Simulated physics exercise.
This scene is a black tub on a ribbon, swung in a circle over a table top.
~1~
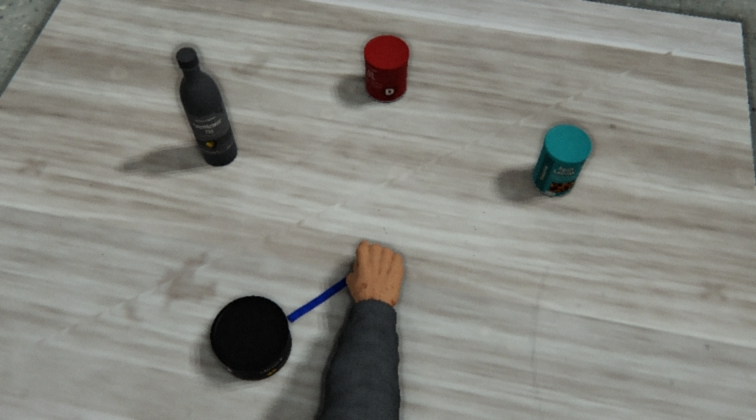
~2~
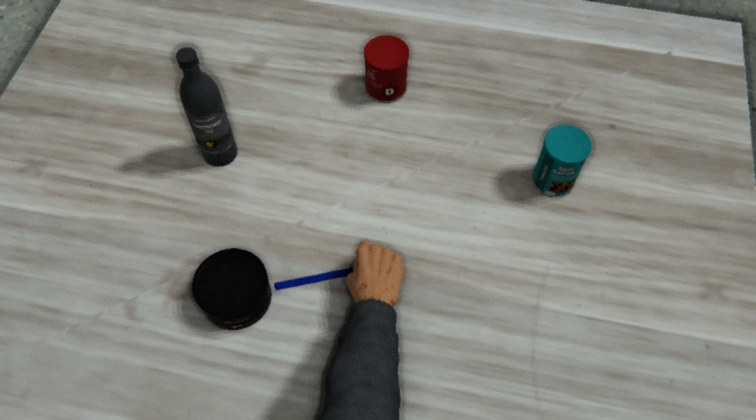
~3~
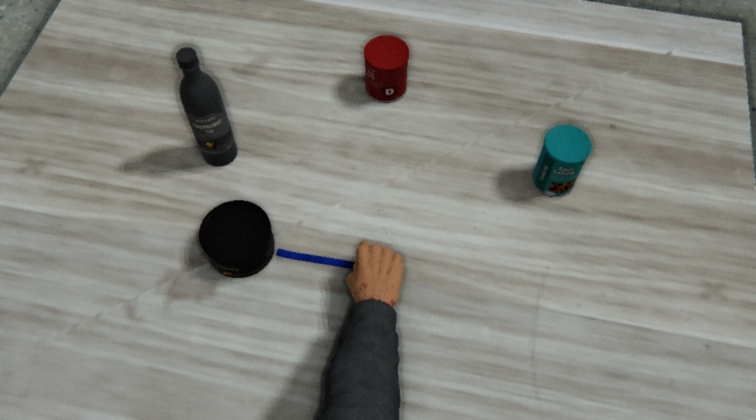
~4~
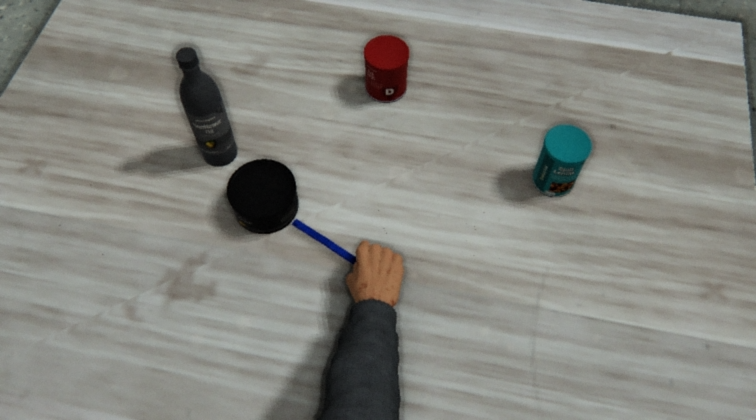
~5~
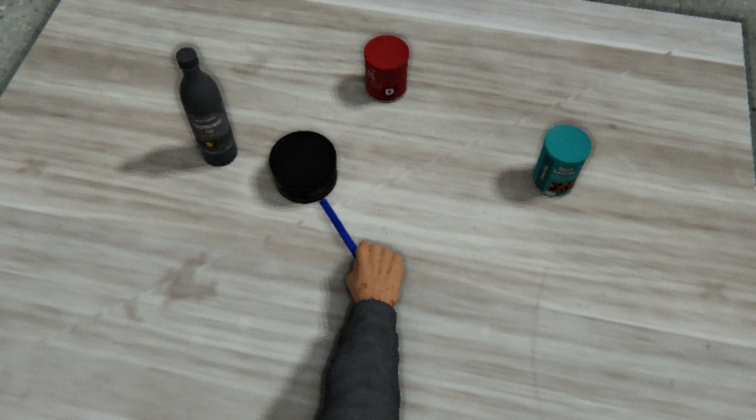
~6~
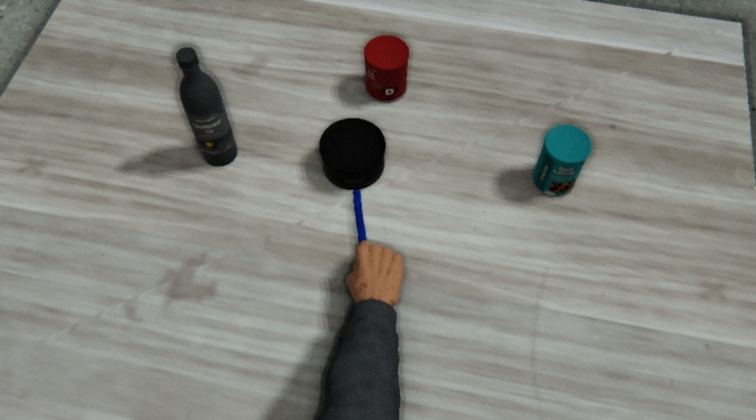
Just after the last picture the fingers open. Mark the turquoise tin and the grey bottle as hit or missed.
Marks: Turquoise tin: Hit; grey bottle: Missed.
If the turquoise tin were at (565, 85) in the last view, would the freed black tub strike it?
Placed so, it stays untouched.
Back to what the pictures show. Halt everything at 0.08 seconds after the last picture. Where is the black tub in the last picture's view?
It has reached (451, 158) by then.
Then, 0.08 s on from there, tub near (451, 157).
Then, 0.20 s on from there, tub near (507, 156); turquoise tin pushed aside.
In the end, tub near (507, 156); turquoise tin pushed aside. The turquoise tin takes the knock and the grey bottle stays untouched.
